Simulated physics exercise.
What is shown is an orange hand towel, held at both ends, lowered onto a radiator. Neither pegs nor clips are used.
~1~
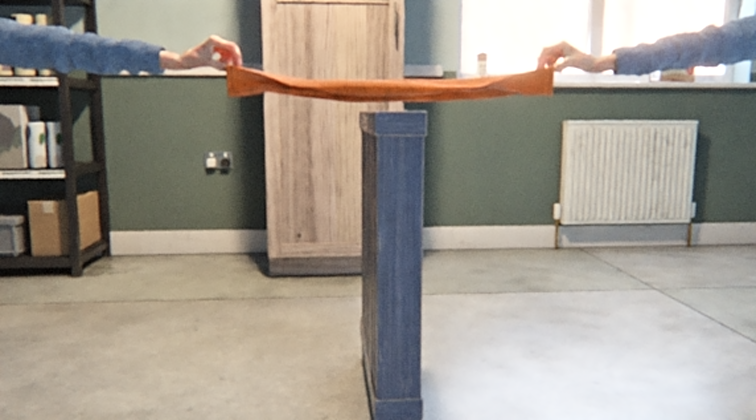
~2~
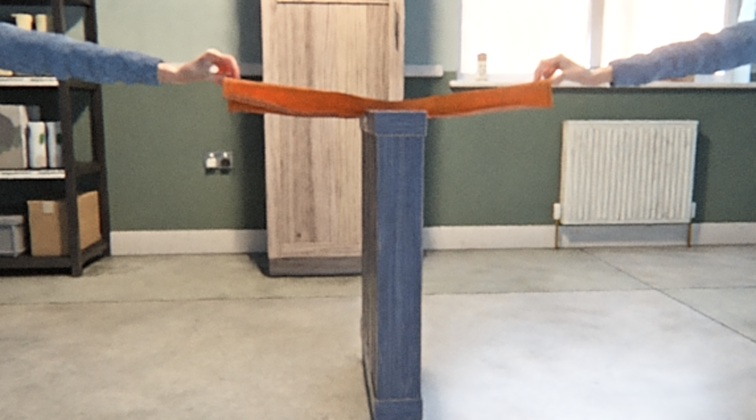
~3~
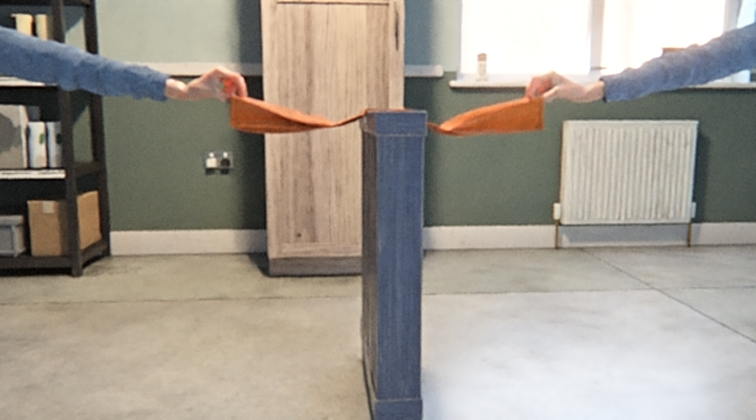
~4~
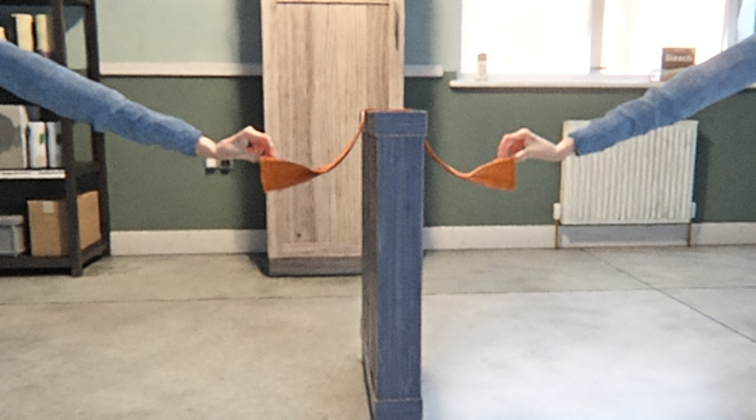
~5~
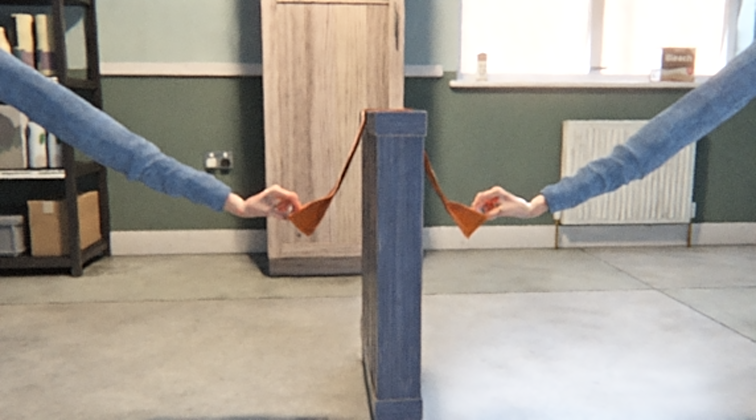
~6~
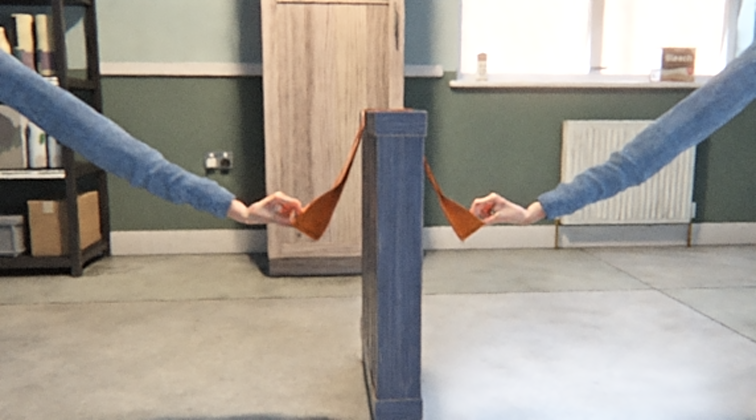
In a room, two hands lower an orange cloth onto a blue object, bringing its ends down.
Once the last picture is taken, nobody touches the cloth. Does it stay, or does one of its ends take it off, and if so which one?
It stays.
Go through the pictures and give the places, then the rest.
In the first frame, left end (234, 96); right end (548, 95); top of the radiator (401, 116).
In the second frame, left end (230, 92); right end (549, 107).
In the third frame, left end (236, 126); right end (539, 130); top of the radiator (401, 116).
In the fourth frame, left end (268, 191); right end (510, 190).
In the fifth frame, left end (312, 233); right end (464, 235).
In the sixth frame, left end (321, 237); right end (460, 239); both sides about alike.
Then, 0.26 s on from there, hand towel hanging on both sides, left end near (351, 245), right end near (421, 249).
Then, 0.98 s on from there, hand towel hanging on both sides, left end near (362, 247), right end near (411, 251).
In the end, hand towel hanging on both sides, left end near (362, 247), right end near (411, 251). The orange hand towel stays on top.
